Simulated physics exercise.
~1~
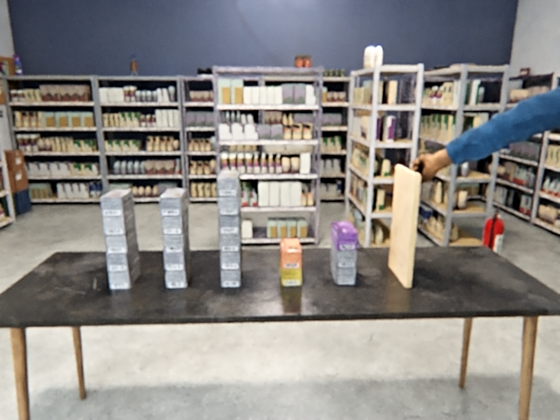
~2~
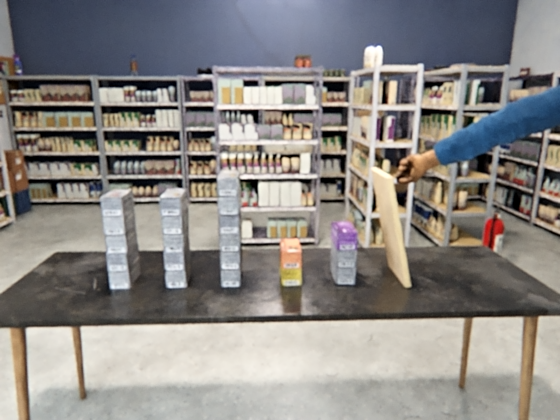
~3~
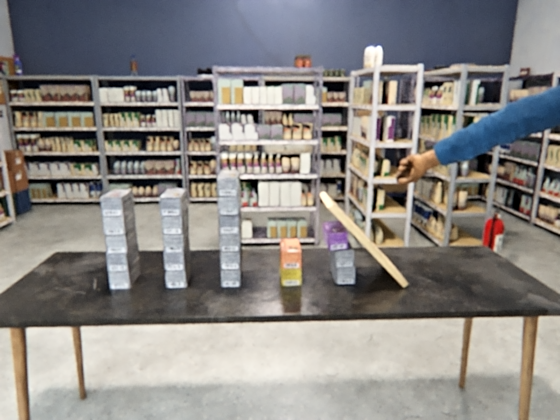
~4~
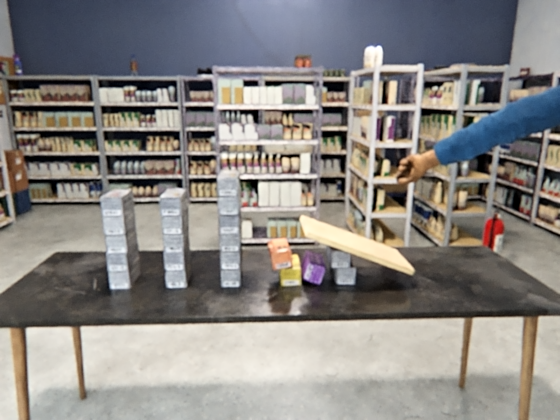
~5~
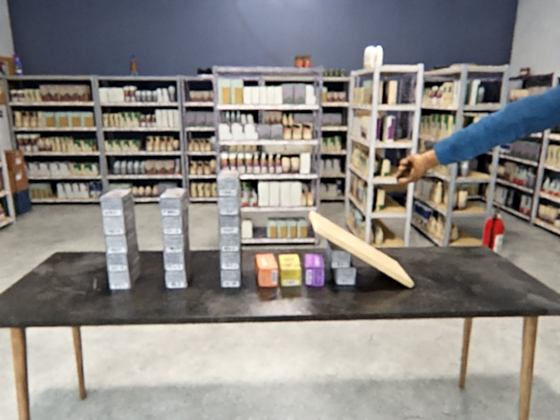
Hand tipping an upright board leftward onto a row of stacked packets, knocking the purple and orange ones onto the dark table.
